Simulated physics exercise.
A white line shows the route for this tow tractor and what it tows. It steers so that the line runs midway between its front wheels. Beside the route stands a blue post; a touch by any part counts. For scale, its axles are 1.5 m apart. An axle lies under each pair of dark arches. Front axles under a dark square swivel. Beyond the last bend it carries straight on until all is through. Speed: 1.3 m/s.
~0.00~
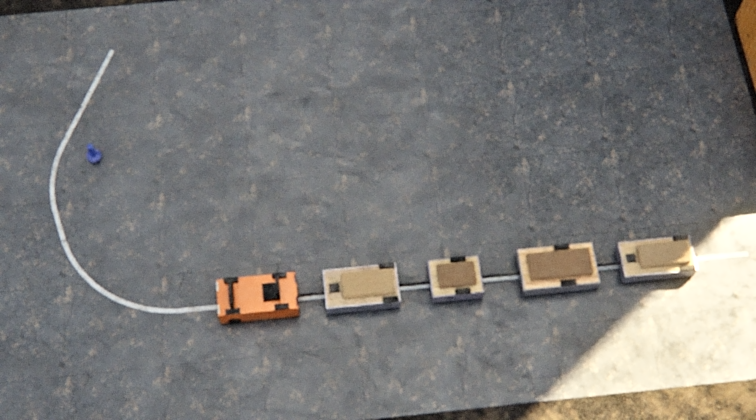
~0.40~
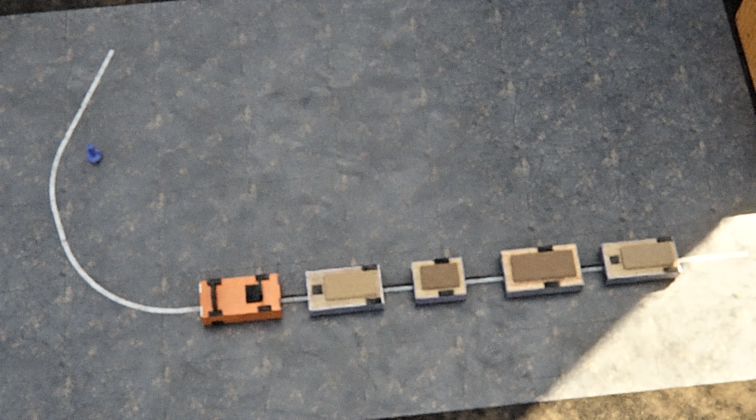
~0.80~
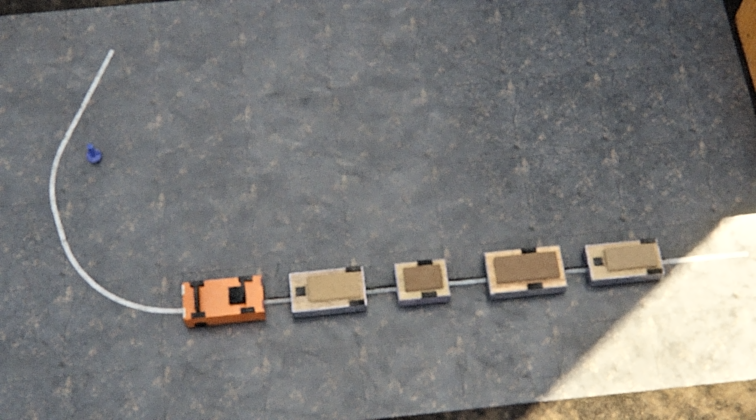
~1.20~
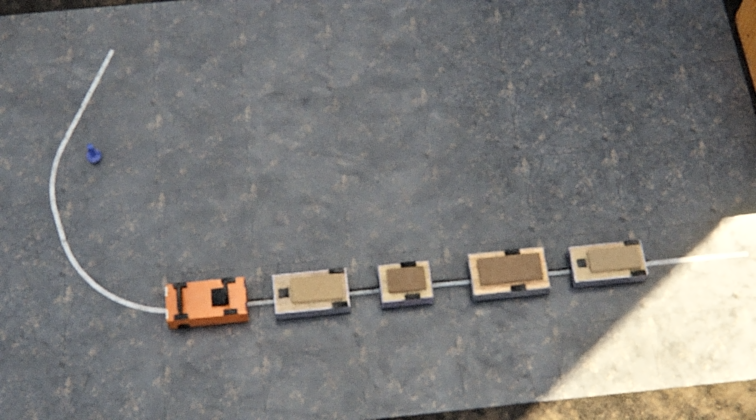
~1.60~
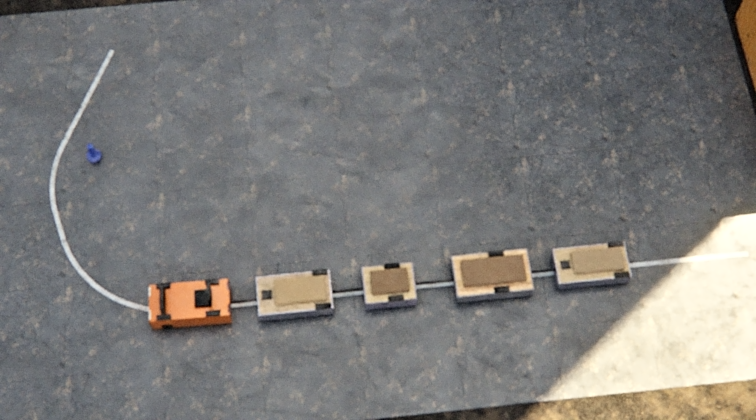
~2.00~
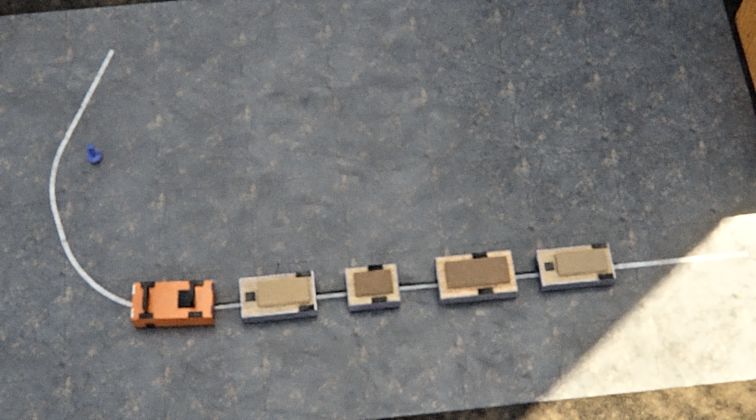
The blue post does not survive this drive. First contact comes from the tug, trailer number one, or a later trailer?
That would be trailer number one.
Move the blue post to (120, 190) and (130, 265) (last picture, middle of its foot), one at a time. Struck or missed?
First struck, second hit.
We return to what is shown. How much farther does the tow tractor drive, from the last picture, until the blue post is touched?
After some 10.5 m.
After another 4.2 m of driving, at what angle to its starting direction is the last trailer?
Some 0°.
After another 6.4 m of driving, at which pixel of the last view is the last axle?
Near (419, 280).
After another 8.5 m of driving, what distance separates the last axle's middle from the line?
About 5 cm.
Then, 7.2 s in, the last axle is at (410, 281) of the last picture, on the line.
Then, 10.0 s in, the last axle is at (312, 290) of the last picture, on the line; the first trailer has hit blue.
Then, 12.4 s in, the last axle is at (231, 289) of the last picture, 30 cm off the line.
Then, 22.8 s in, the last axle is at (131, 15) of the last picture, 25 cm off the line; 1 of 1 struck in all.
